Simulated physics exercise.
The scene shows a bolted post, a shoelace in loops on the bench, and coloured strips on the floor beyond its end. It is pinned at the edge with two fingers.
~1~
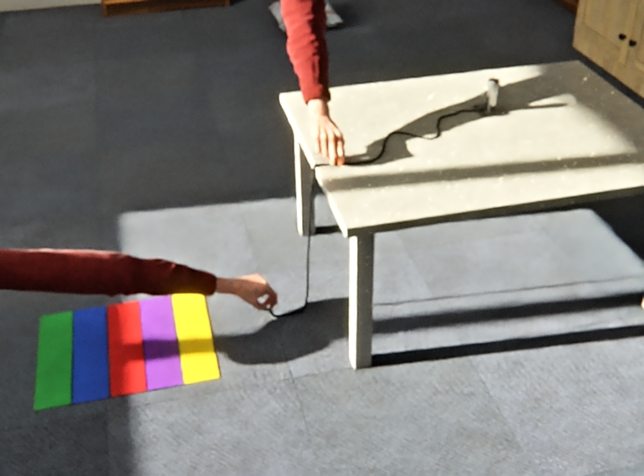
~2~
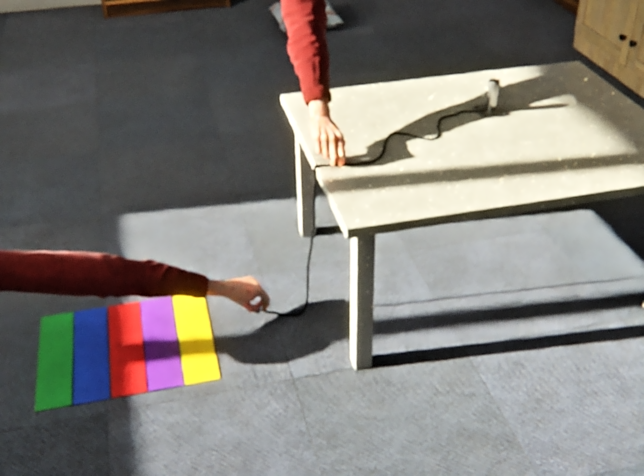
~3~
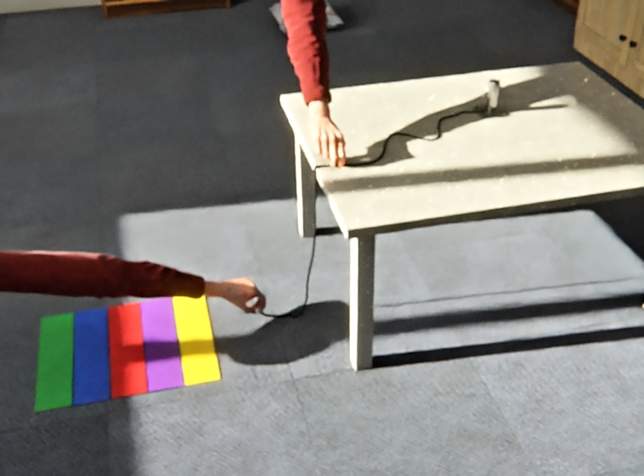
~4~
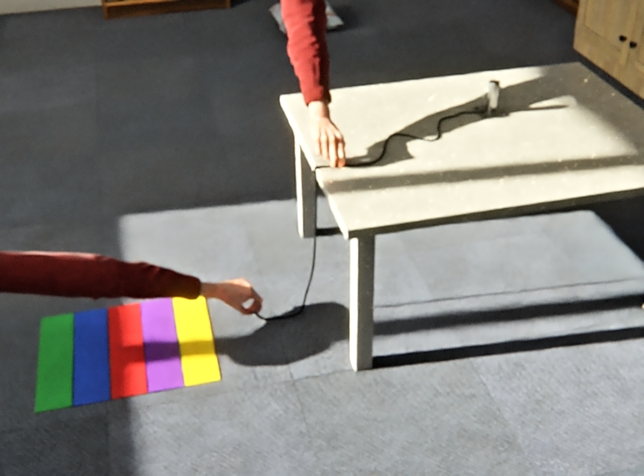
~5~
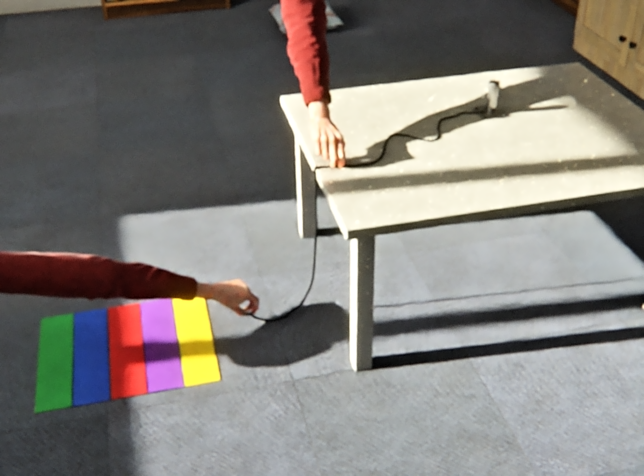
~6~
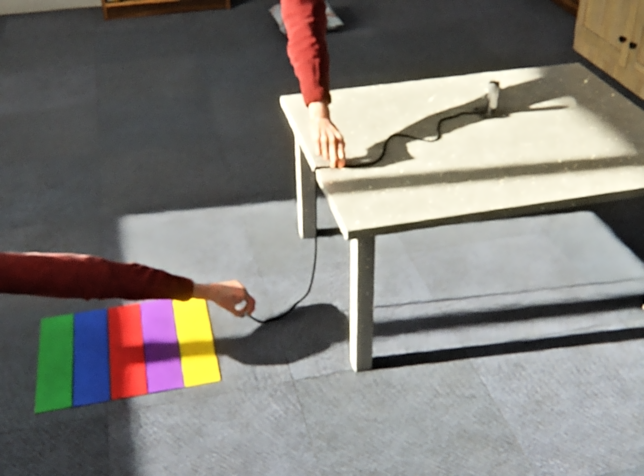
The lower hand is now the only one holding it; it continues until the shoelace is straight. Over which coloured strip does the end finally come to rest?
Over the blue strip.
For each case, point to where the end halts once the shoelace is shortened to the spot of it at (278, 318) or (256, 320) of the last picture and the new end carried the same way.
The pixels are close to (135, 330) for the first and (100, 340) for the second.
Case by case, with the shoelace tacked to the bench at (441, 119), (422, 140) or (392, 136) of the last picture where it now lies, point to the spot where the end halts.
It comes to rest around (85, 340), (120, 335) and (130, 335) respectively.
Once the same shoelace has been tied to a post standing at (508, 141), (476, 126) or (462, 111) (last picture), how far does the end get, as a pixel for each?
Close to (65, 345), (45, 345) and (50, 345) in that order.
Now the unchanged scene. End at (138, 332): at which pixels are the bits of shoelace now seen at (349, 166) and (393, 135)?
They go to (303, 188) and to (361, 144).
A little later, end near (138, 332); over red.
Next, end near (103, 337); over blue.
When it is tight, end near (83, 341); over blue. The blue one.
